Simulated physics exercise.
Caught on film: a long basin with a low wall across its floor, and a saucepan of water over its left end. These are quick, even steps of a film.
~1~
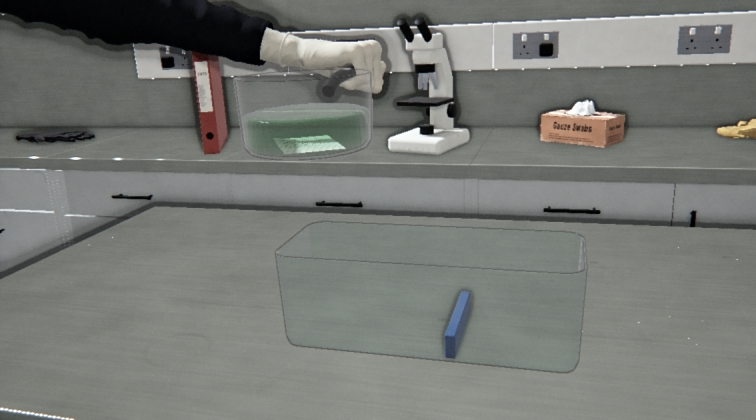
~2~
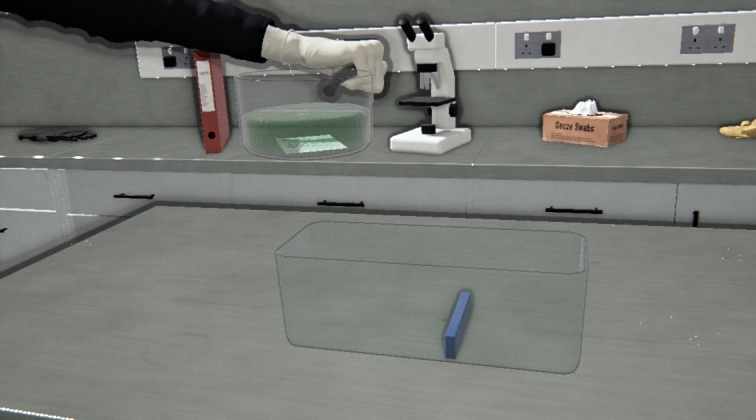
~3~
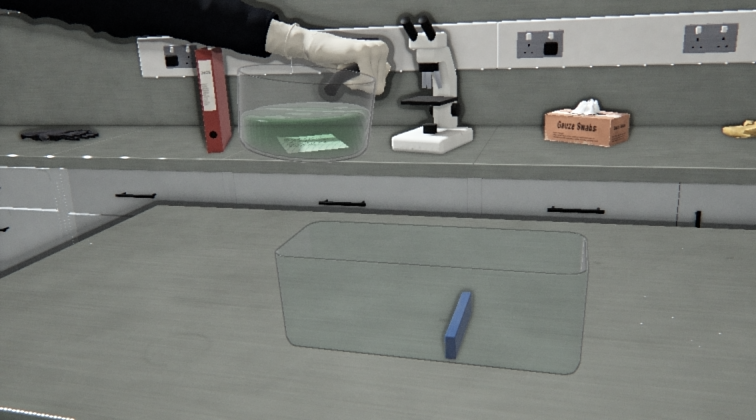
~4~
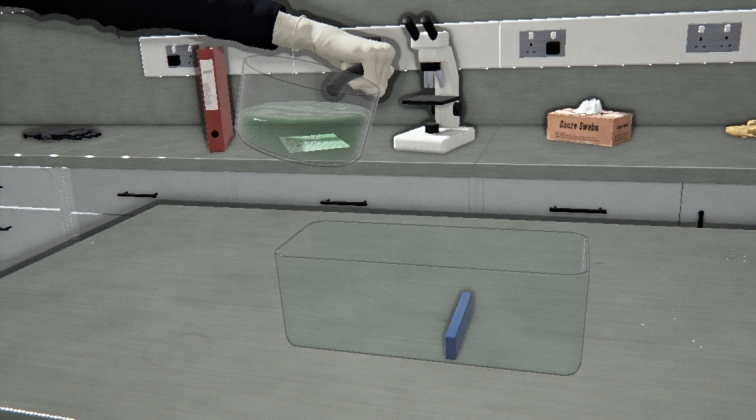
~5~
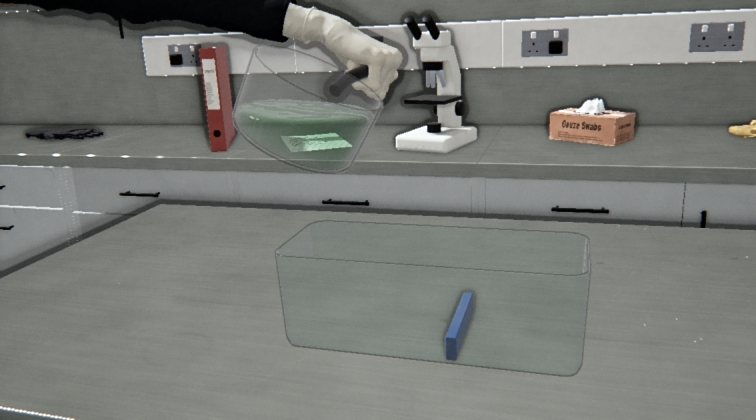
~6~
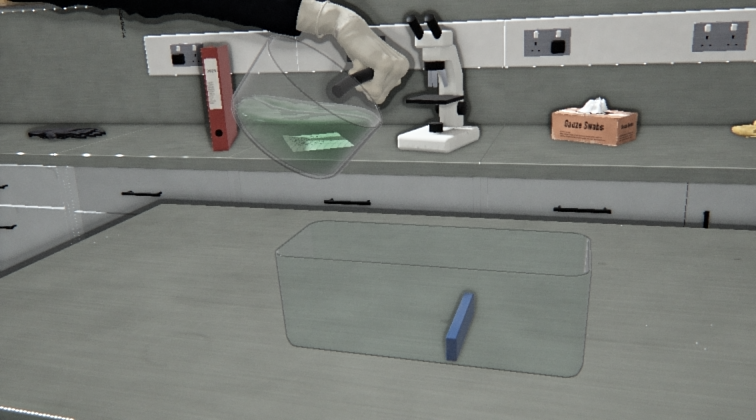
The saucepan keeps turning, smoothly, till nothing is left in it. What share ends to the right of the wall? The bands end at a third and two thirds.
It comes to less than a third.
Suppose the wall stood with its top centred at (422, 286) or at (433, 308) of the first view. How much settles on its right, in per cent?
In turn 30 and 25 in a hundred.
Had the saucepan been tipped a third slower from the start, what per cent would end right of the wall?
Some 10 per cent.
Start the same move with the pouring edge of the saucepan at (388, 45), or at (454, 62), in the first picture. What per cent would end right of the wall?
Near 25 % and 70 %.
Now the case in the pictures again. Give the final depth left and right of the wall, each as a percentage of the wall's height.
Near 80 on the left, 20 on the right.
A moment on, the saucepan is tipped on its side and 41 per cent is still to pour, 16 is left of the wall and 0 right of it.
Next, the saucepan is tipped on its side and 18 per cent is still to pour, 63 is left of the wall and 4 right of it.
Then the saucepan is tipped on its side and 7 per cent is still to pour, 74 is left of the wall and 10 right of it.
Later the saucepan is tipped on its side and 3 per cent is still to pour, 79 is left of the wall and 14 right of it.
Finally, 82 per cent lies left of the wall, 14 right of it and 3 outside.
